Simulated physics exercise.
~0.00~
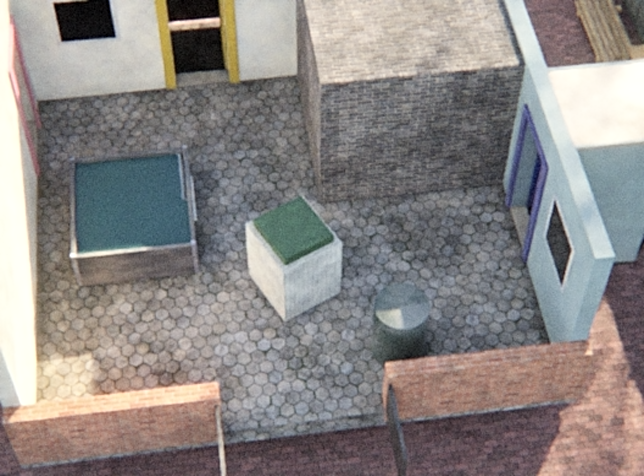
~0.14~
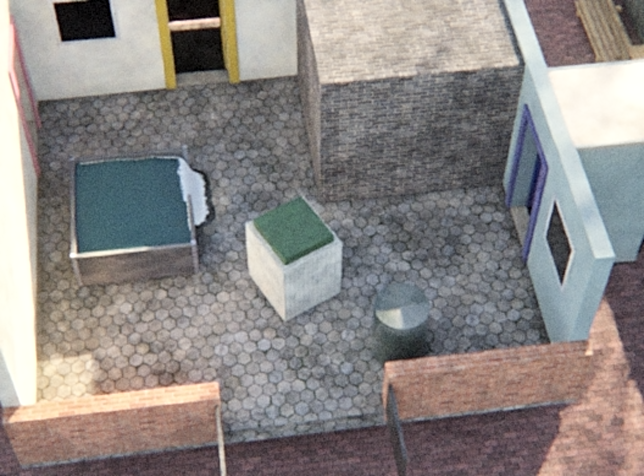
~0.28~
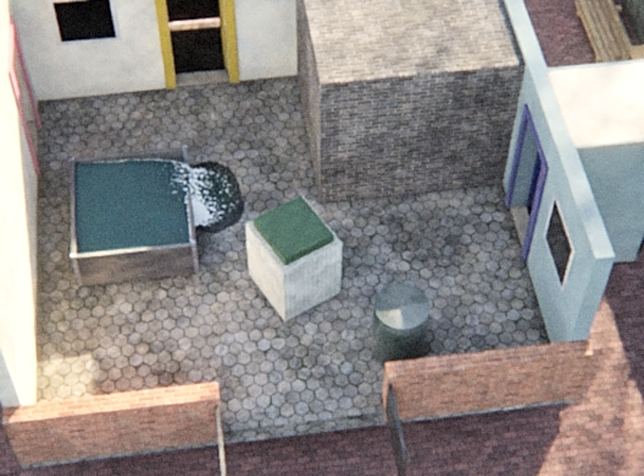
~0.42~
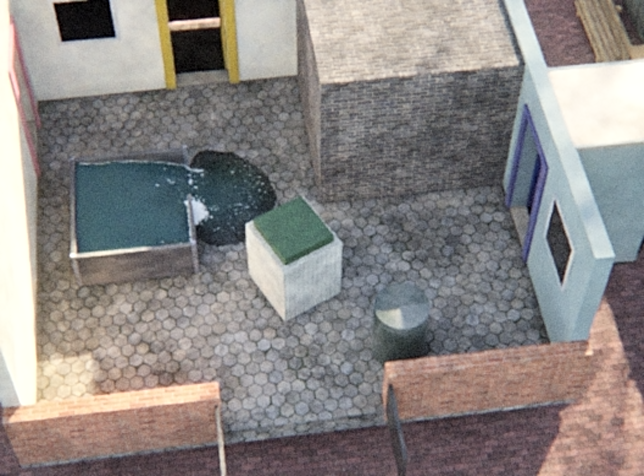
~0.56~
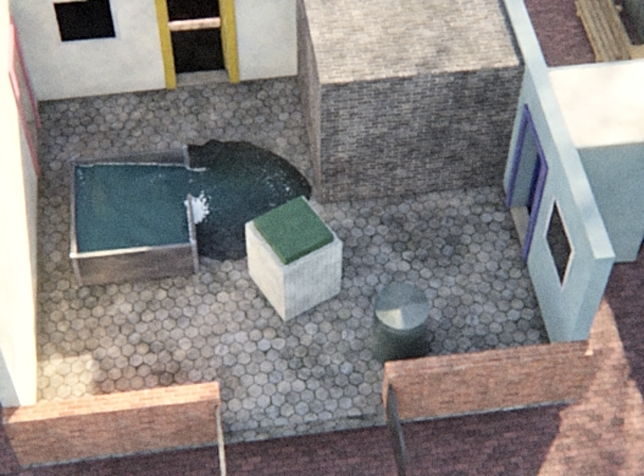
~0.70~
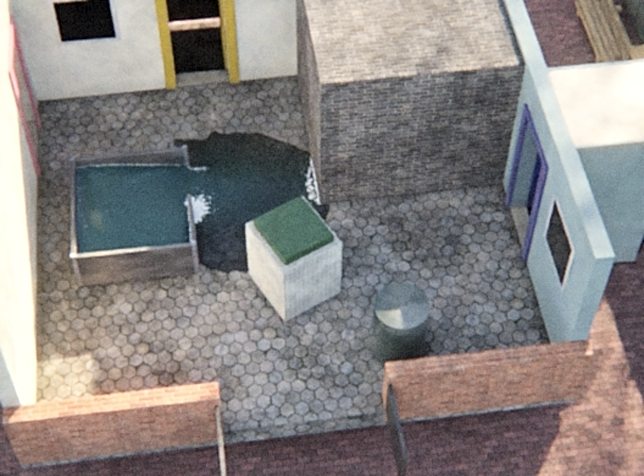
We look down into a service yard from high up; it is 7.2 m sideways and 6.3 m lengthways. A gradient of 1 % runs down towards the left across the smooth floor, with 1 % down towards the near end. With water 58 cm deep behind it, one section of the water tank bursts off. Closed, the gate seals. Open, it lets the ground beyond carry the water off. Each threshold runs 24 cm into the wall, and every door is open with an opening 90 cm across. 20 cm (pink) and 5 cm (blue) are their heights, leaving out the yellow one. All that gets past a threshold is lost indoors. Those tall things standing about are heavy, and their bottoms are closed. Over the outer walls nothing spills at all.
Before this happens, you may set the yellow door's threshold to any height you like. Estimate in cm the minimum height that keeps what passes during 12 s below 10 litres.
I would say 7 cm.
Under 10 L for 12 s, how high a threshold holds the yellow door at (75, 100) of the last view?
Roughly 7.5 cm, give or take.
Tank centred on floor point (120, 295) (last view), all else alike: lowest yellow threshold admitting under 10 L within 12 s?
6.0 cm or thereabouts.
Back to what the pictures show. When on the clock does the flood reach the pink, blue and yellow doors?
The flood shows up at pink at 3.8 s, at blue at 3.0 s, and at yellow at 2.0 s.
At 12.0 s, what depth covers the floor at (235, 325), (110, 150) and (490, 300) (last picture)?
In that order: 3, 6 and 4 cm.
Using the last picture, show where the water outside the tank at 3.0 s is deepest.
Around (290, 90).
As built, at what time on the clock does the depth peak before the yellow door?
I'd say near 3.4 seconds.
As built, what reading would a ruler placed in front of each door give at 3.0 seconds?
Pink door: 0 cm; blue door: 3 cm; yellow door: 9 cm.
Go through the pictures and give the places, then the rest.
The first frame shows the water tank at (132, 204) is whole and still, 58 cm deep; the yellow door at (199, 39) is dry.
In the second frame, water pours out at (188, 191) and has run 0.3 m, to (208, 218); about 8 cm deep outside, 58 cm at the back.
In the third frame, the front is at (239, 206), 0.8 m from the gap at (188, 192); 0.7 m2 of floor is wet, 58 cm left at the back.
In the fourth frame, the gap is at (188, 193), the front 1.2 m out at (270, 202); the back of the water tank holds 58 cm.
In the fifth frame, the front is at a hidden place, 1.8 m from the gap at (188, 193); 2.8 m2 of floor is wet, 57 cm left at the back.
In the sixth frame, the gap is at (188, 193), the front 2.0 m out at (322, 209); the back of the water tank holds 51 cm; the yellow door at (199, 39), 2.5 m from the gap, is still 1.4 m from the nearest water.
After 1.4 s water covers 20 % of the floor, deepest (30 cm) near (305, 180); it has not reached the yellow door.
After 3.0 s water covers 45 % of the floor, deepest (23 cm) near (290, 90); 9 cm at the yellow door, 1 litre in over its 6 cm threshold.
After 12.0 s water covers 95 % of the floor, deepest (10 cm) near (36, 438); 3 cm at the yellow door, 16 litres in over its 6 cm threshold.
At the yellow door as built, the water arrived by 2.1 s and peaked near 9 cm at 3.4 s.
With a threshold of 5.5 cm, 20 litres would have come in within the 12 s; with 7.5 cm, 7 litres. So under 10 litres takes about 7 cm.
